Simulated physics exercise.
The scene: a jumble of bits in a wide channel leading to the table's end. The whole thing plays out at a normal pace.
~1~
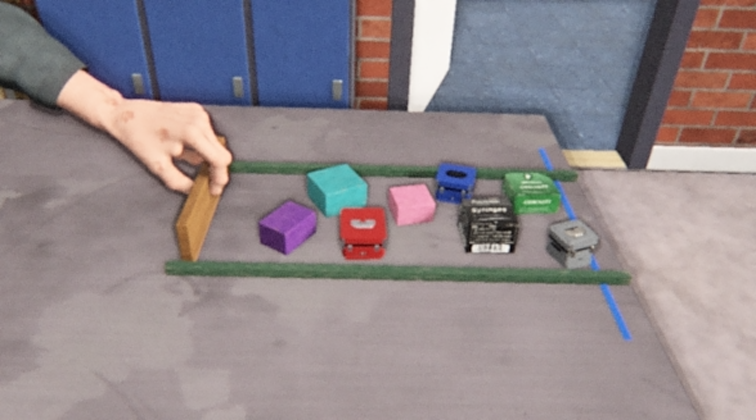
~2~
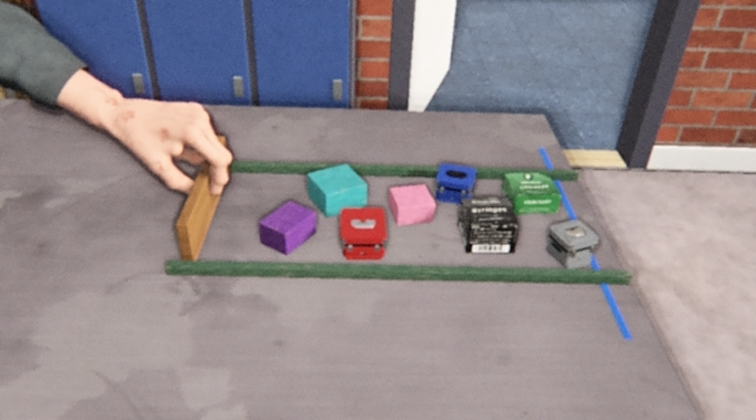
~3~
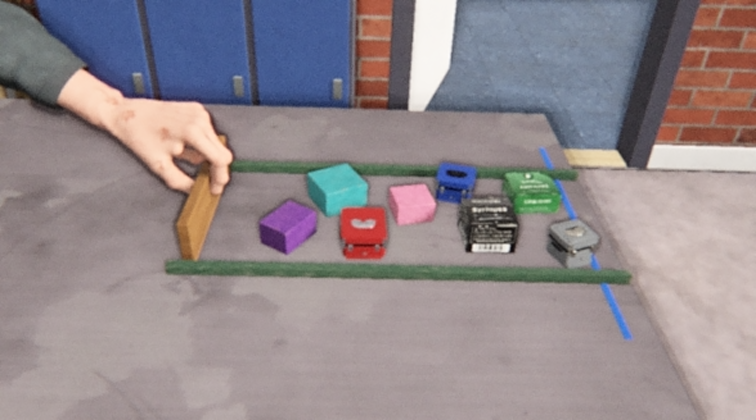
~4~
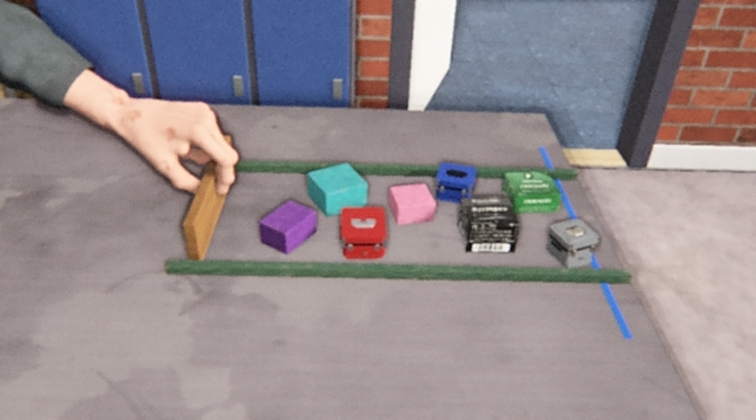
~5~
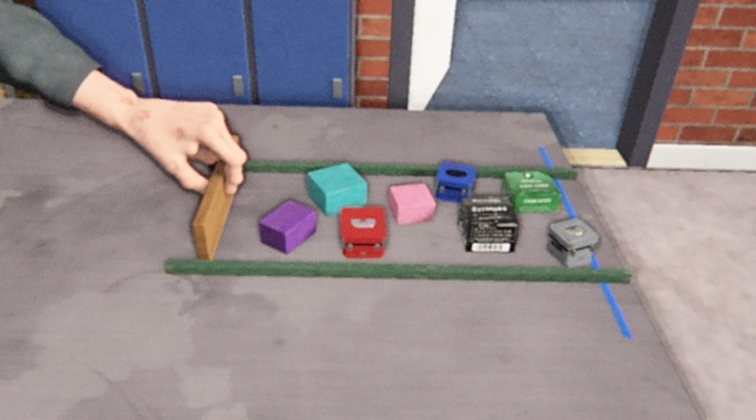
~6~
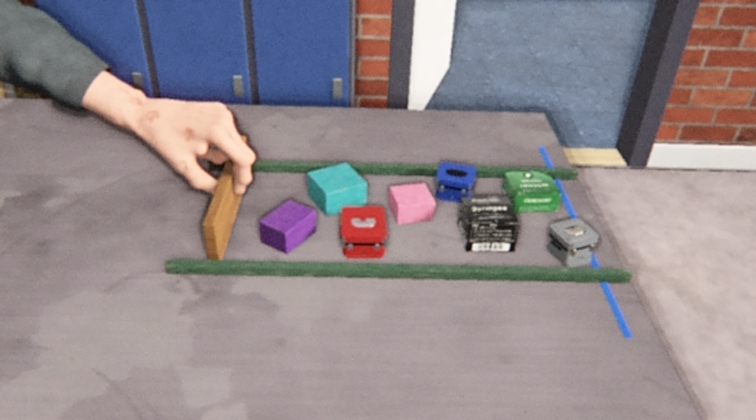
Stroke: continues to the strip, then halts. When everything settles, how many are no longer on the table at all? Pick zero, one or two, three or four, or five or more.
Five or more are off the table.
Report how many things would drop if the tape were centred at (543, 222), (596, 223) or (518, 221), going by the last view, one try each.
The counts come to 4, then 8, then 3.
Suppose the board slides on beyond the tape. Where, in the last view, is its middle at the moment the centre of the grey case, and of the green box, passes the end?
Approx. (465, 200) / approx. (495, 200) for the other.
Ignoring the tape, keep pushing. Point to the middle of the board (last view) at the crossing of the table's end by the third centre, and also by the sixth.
(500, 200) and (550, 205).
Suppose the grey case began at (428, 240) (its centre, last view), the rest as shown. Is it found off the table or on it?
In that case it is gone.
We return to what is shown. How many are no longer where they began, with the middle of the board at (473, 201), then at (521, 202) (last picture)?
8 by the first point, 8 by the second.
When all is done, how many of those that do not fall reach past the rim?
Number: 2.
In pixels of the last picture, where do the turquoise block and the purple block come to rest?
Close to (595, 202); the other close to (603, 229).
A little later, none off yet; grey case at rest near (571, 243); green box at rest near (531, 192); black box at rest near (488, 224).
Next, none off yet; grey case shifted about its own width near (629, 252); green box shifted about its own width near (569, 192); black box shifted well along near (583, 230).
When it is over, the number that fall off is five or more; down, red case, pink block, blue case, black box, green box and grey case.
